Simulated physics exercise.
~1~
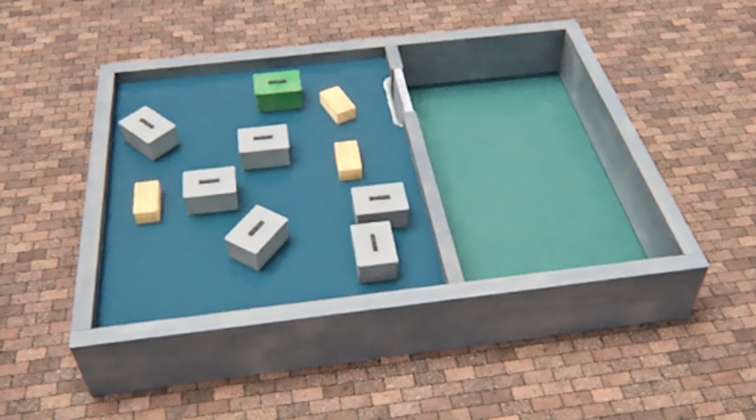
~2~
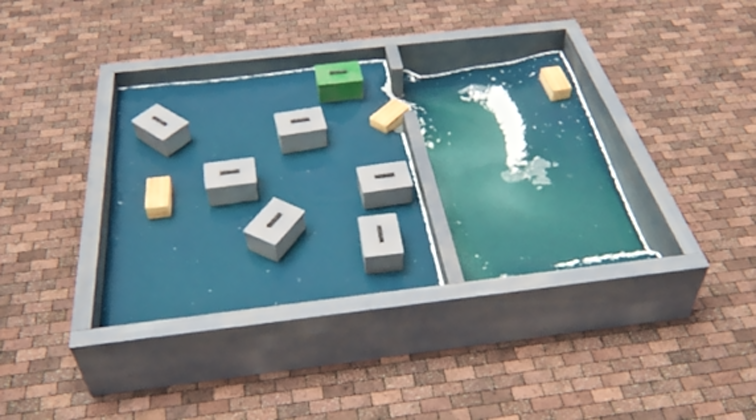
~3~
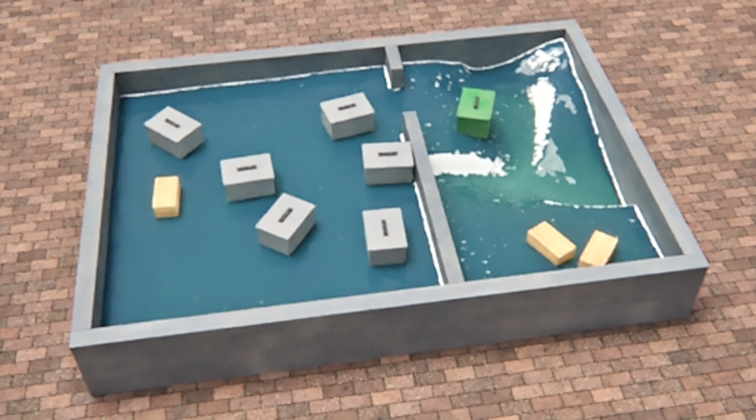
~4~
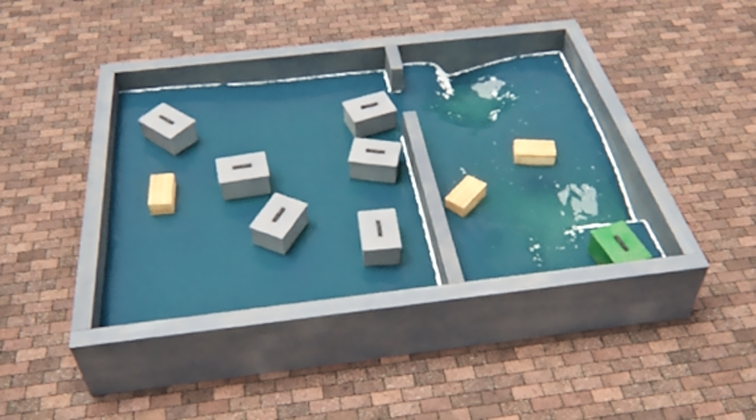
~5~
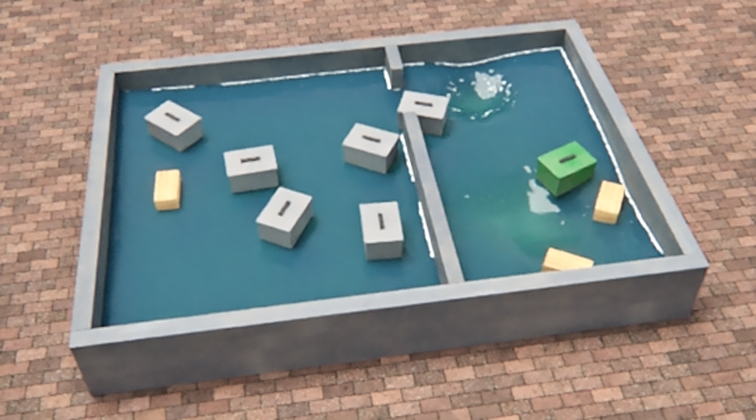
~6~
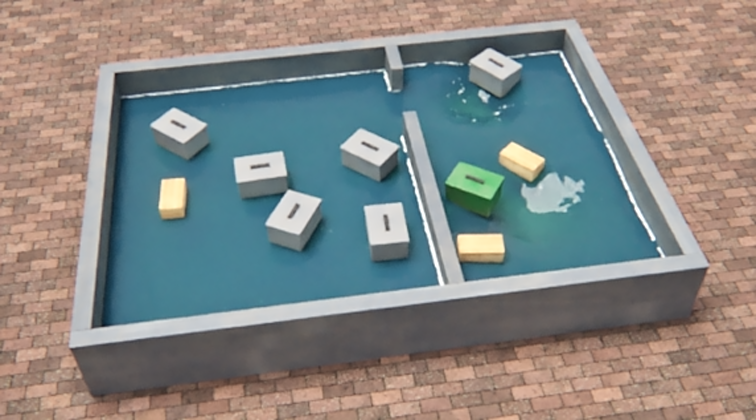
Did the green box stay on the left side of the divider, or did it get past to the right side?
It got past the divider. The water carried it through the gap, and it ended up floating on the right side.
